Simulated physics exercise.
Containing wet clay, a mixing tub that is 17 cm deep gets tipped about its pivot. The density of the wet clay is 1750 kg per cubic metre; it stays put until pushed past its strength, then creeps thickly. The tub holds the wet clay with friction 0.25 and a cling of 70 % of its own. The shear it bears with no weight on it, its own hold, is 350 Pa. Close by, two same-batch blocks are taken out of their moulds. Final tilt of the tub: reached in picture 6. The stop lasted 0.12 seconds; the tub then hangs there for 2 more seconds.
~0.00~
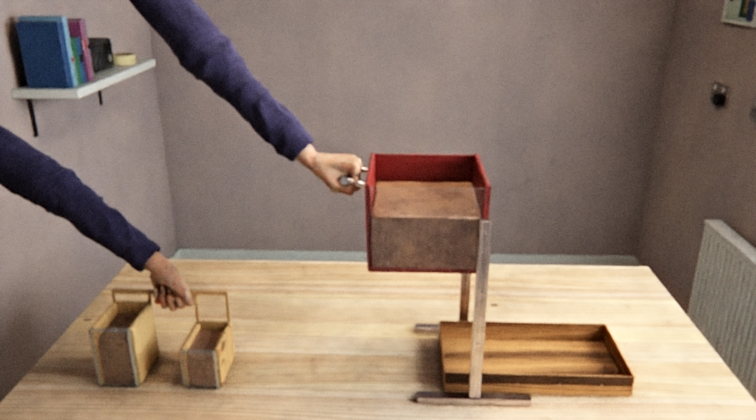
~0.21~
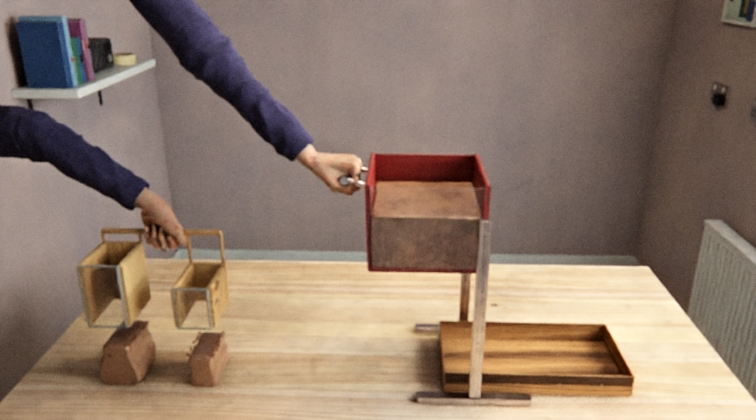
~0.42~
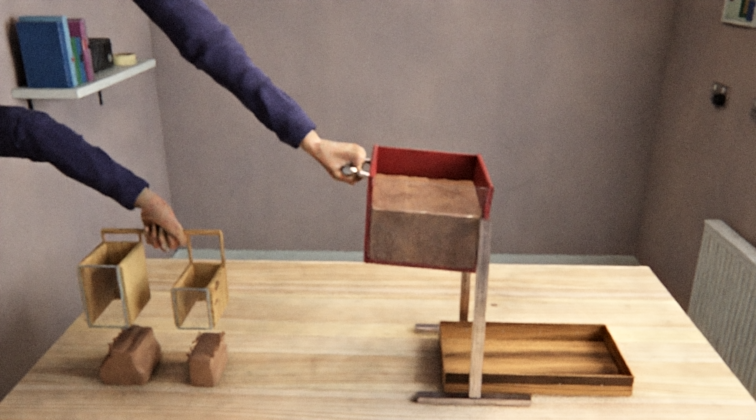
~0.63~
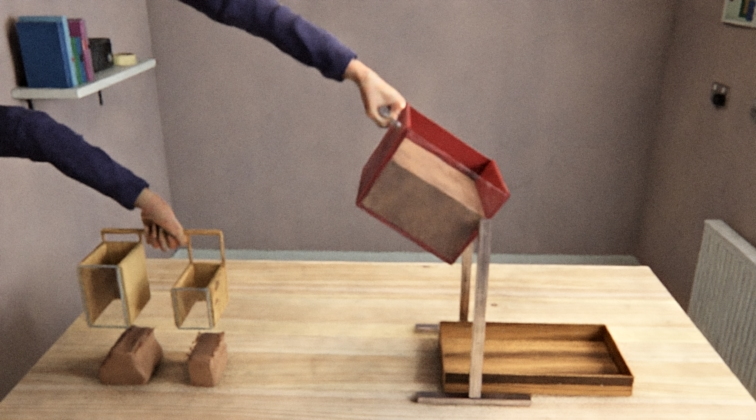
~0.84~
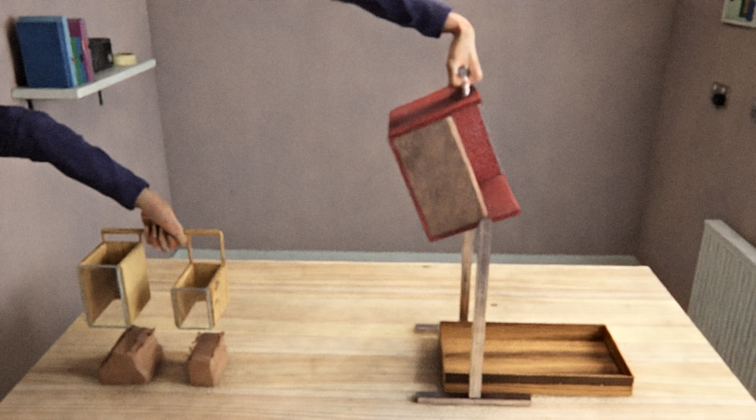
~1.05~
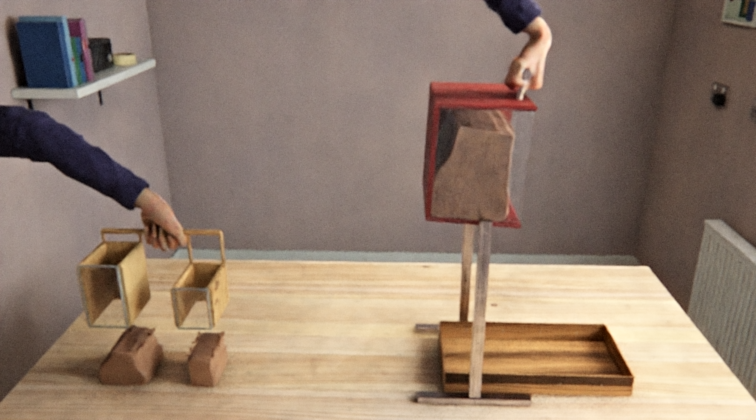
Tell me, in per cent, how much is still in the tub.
Something like 48 out of 100.
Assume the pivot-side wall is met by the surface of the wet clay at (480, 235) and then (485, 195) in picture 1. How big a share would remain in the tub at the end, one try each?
About 55 % and then about 40 %.
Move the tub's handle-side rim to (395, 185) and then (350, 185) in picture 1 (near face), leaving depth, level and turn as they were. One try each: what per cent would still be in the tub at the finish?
Respectively 55 % and 45 %.
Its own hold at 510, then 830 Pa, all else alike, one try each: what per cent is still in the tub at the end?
Going in order, it's 55 % and then 45 %.
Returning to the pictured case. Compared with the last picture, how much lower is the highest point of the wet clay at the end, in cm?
Roughly 10 cm.
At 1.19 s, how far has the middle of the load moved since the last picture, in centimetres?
Roughly 6 centimetres.
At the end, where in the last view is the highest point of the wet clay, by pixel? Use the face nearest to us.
(462, 179).
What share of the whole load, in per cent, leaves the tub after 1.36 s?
Close to 0 % of the whole load.
After 1.19 s, the tub is at 93 degrees and holds 76 %.
After 1.36 s, the tub is at 93 degrees and holds 49 %.
After 1.53 s, the tub is at 93 degrees and holds 48 %.
After 1.70 s, the tub is at 93 degrees and holds 48 %.
After 3.05 s, the tub is at 93 degrees and holds 48 %.
